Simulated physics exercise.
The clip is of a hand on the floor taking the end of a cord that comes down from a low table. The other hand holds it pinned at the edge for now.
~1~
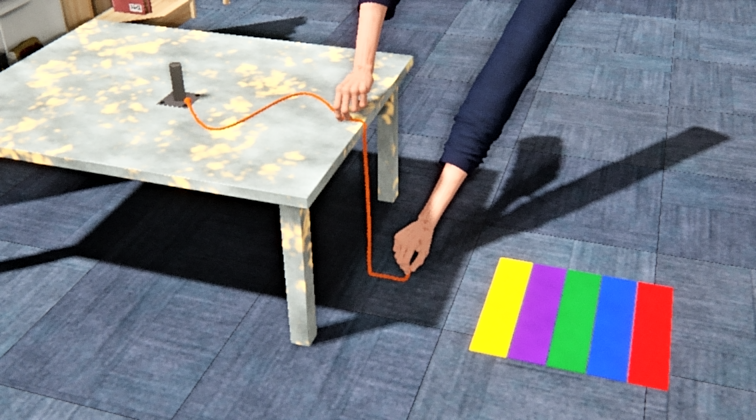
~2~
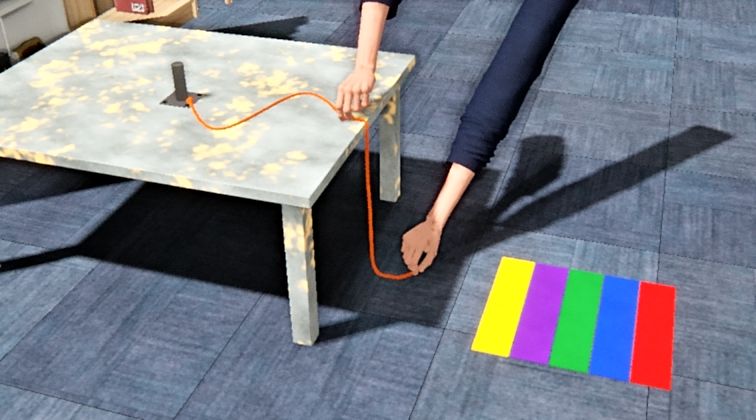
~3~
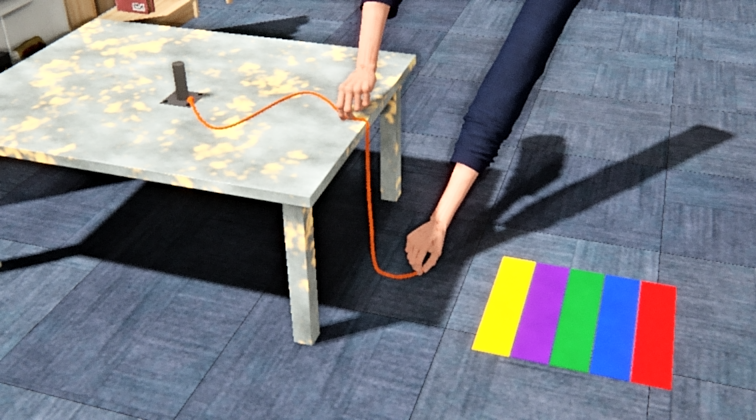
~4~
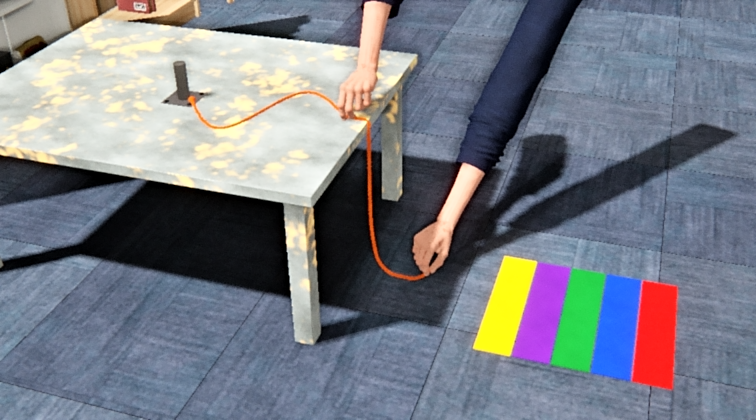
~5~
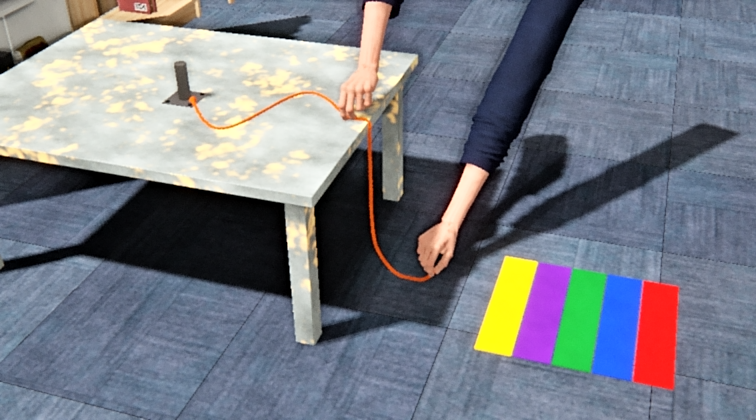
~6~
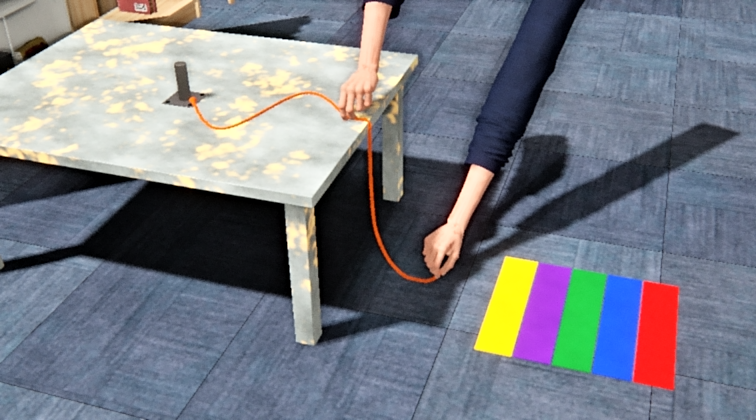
Two hands in dark sleeves work with an orange cord at a low, pale grey table with yellowish blotches, seen from above on a blue-grey carpet. The cord runs from a dark upright post on the tabletop to the edge, where one hand pins it, and hangs beside yellow, purple, green, blue and red stripes lying at right. The lower hand draws the cord's end slightly rightward, rounding its bend, while the other hand stays put and the view barely shifts.
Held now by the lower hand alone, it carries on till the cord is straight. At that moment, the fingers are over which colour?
Over the red one.
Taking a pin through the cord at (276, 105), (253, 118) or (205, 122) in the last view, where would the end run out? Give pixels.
(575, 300), (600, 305), (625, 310).
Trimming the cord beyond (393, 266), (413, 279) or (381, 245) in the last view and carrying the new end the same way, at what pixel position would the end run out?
About (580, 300) first, then about (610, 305), and finally about (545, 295).
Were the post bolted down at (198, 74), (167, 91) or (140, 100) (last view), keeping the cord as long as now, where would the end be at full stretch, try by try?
First close to (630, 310), next close to (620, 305), last close to (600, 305).
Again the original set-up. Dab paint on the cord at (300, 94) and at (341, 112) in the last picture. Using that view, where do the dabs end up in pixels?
The first moves to (364, 125), the second to (425, 162).
Soon after, end near (591, 302); over green.
After that, end near (631, 309); over blue.
At the stop, end near (655, 313); over red. Over red.
